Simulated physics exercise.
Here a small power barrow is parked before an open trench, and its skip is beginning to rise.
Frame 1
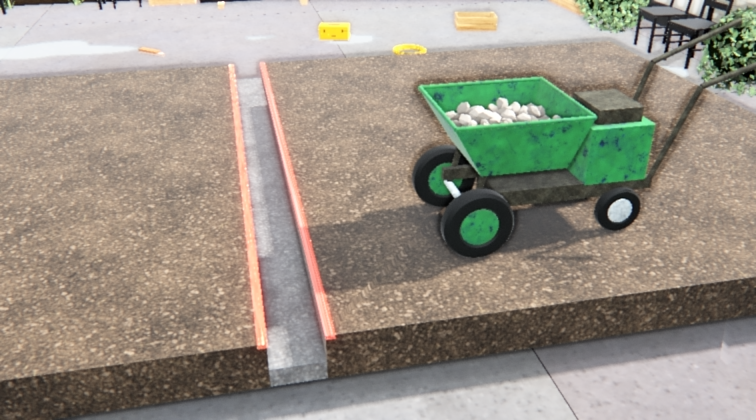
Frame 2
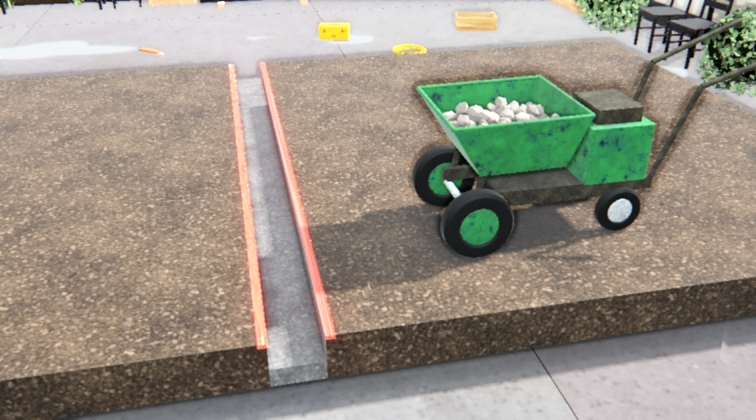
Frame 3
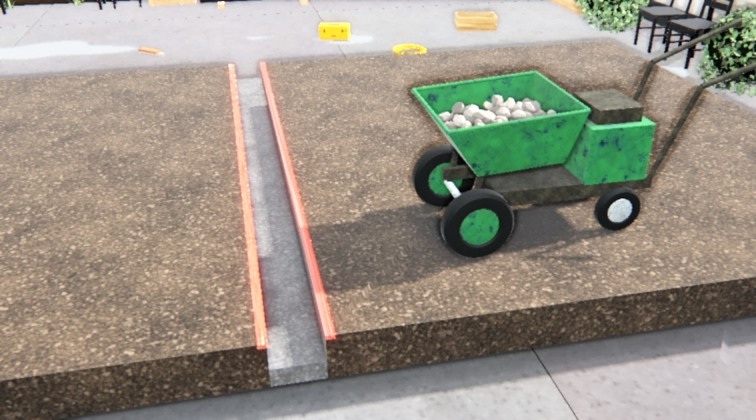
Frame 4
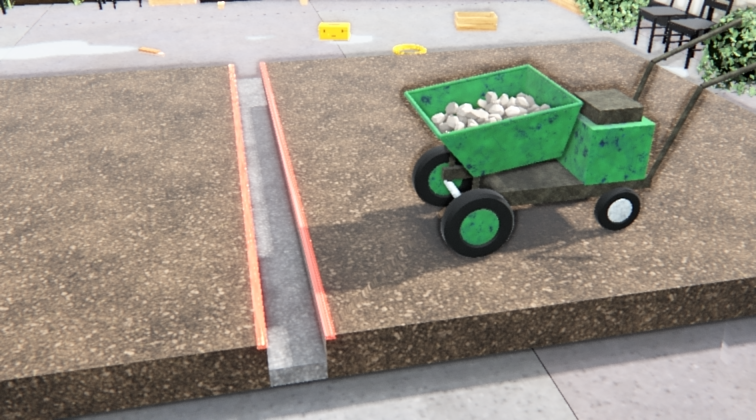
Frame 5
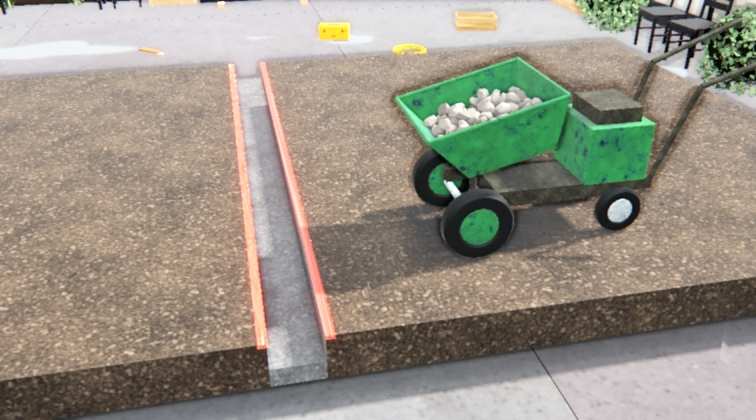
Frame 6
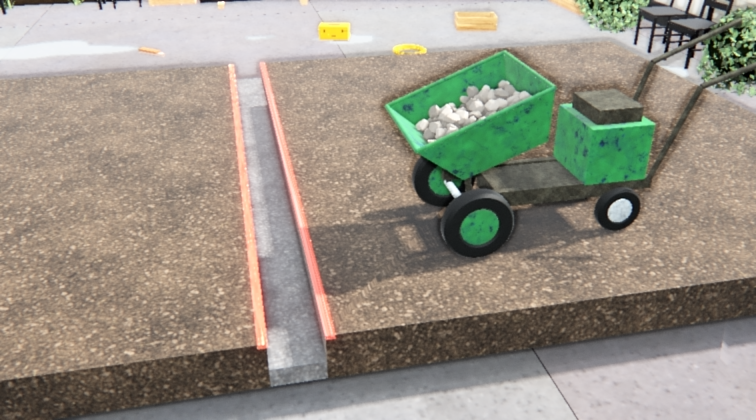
On a raised bed of brown soil crossed by a narrow trench with orange-red edging, a green power barrow loaded with pale broken stones stays parked at right while its skip gradually tilts toward the left, its rear end rising.
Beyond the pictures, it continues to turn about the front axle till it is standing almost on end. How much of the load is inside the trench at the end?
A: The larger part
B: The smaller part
(B) The smaller part.
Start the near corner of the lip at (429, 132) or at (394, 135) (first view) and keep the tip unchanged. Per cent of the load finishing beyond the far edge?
0 % then 0 %.
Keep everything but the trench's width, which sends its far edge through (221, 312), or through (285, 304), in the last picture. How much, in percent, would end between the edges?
Estimated share: Try 1 approx. 20 in a hundred, try 2 approx. 20 in a hundred.
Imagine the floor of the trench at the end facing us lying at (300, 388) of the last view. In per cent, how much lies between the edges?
I'd say roughly 20 in a hundred.
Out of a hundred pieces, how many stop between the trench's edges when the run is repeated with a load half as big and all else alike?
Close to 20 in a hundred.
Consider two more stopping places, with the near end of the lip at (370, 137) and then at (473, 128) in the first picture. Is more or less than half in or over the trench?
First over half, then under half.
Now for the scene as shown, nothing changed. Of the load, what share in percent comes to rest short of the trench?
It works out to close to 50 per cent.
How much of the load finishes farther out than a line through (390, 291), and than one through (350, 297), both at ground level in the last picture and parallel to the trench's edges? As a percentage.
Estimate: 70 % and 40 %, respectively.
Soon, skip tipped steeply; all in the skip.
A while on, skip tipped right over; most in the skip; about a quarter short of the trench; a stray few in or heaped over the trench.
Towards the end, skip tipped right over; about a third in the skip; about half short of the trench; a small part in or heaped over the trench.
Finally, skip tipped right over; about a third in the skip; about half short of the trench; about a quarter in or heaped over the trench; none beyond it.
